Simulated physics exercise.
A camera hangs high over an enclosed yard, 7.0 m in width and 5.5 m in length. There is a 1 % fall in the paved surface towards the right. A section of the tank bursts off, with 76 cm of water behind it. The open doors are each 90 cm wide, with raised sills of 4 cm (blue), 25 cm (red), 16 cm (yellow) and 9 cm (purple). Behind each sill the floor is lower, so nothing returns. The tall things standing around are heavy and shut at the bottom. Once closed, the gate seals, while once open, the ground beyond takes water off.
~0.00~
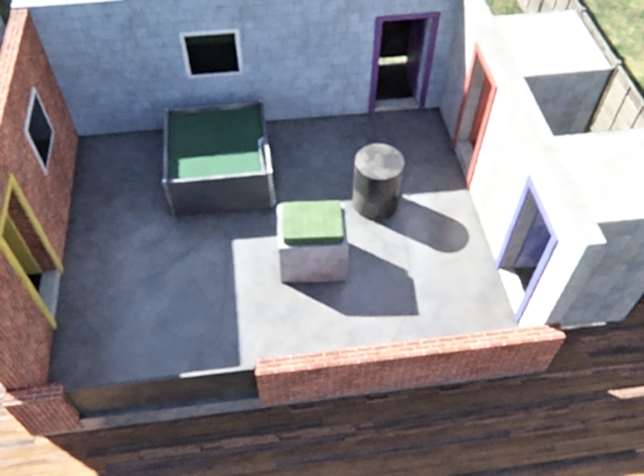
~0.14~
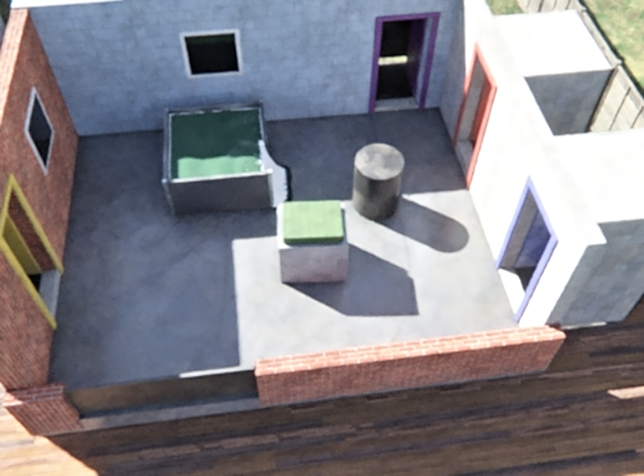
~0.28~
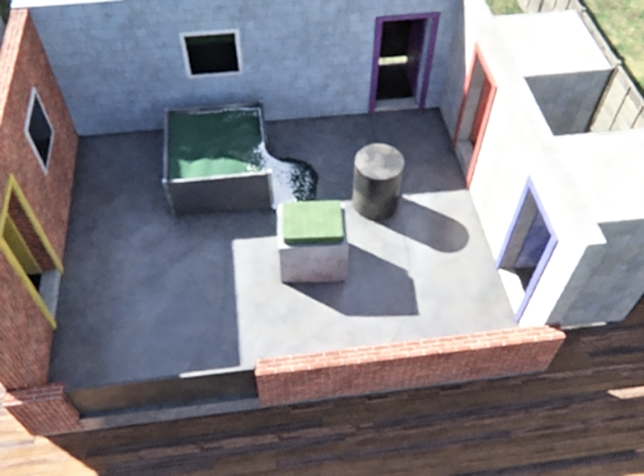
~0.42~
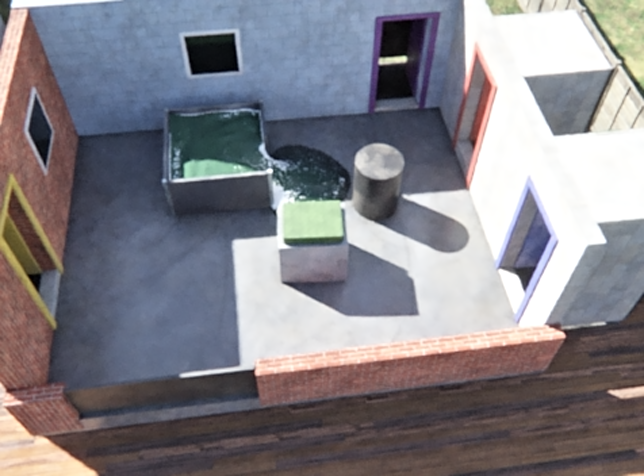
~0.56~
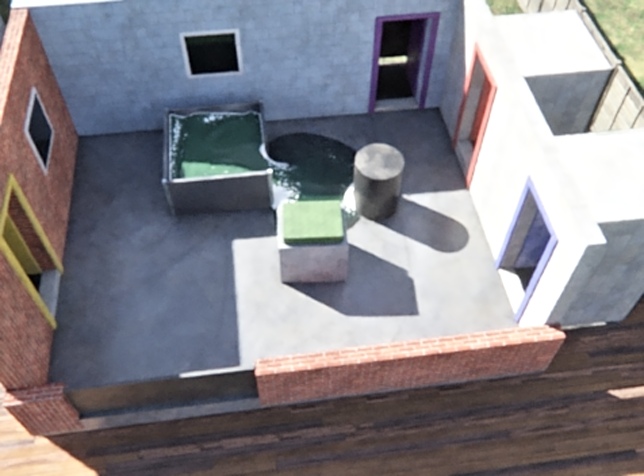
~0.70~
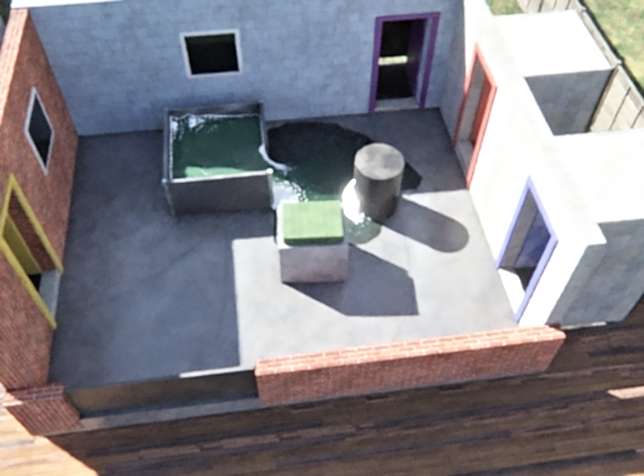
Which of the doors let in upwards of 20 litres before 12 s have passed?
Blue door: Beyond the set amount. Red door: Short of the set amount. Yellow door: Short of the set amount. Purple door: Beyond the set amount.
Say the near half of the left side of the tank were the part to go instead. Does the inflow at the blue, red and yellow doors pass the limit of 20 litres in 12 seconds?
Then: Blue beyond it, red short of it, yellow short of it.
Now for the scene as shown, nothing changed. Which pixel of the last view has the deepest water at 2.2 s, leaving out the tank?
In the last picture, around (446, 128).
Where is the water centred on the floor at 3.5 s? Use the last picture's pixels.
(344, 193).
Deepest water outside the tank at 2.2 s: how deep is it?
41 cm or so.
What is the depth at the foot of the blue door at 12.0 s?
Depth: Approx. 8.0 cm.
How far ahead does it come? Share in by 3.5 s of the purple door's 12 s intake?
55 percent or so by then.
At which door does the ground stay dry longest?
Last: Yellow.
After 1.4 s water covers 30 % of the floor and is deepest (40 cm) near (350, 201); blue door not reached, red door 22 cm at the sill, 0 L in, yellow door not reached, purple door 8 cm at the sill, 0 L in.
After 2.2 s water covers 45 % of the floor and is deepest (41 cm) near (446, 128); blue door 8 cm at the sill, 2 L in, red door 22 cm at the sill, 2 L in, yellow door not reached, purple door 19 cm at the sill, 3 L in.
After 3.5 s water covers 45 % of the floor and is deepest (22 cm) near (403, 138); blue door 11 cm at the sill, 34 L in, red door 16 cm at the sill, 3 L in, yellow door not reached, purple door 19 cm at the sill, 68 L in.
After 7.0 s water covers 65 % of the floor and is deepest (14 cm) near (528, 350); blue door 13 cm at the sill, 151 L in, red door 10 cm at the sill, 4 L in, yellow door not reached, purple door 10 cm at the sill, 127 L in.
After 12.0 s water covers 95 % of the floor and is deepest (10 cm) near (472, 197); blue door 8 cm at the sill, 246 L in, red door 8 cm at the sill, 4 L in, yellow door 4 cm at the sill, 0 L in, purple door 7 cm at the sill, 129 L in.
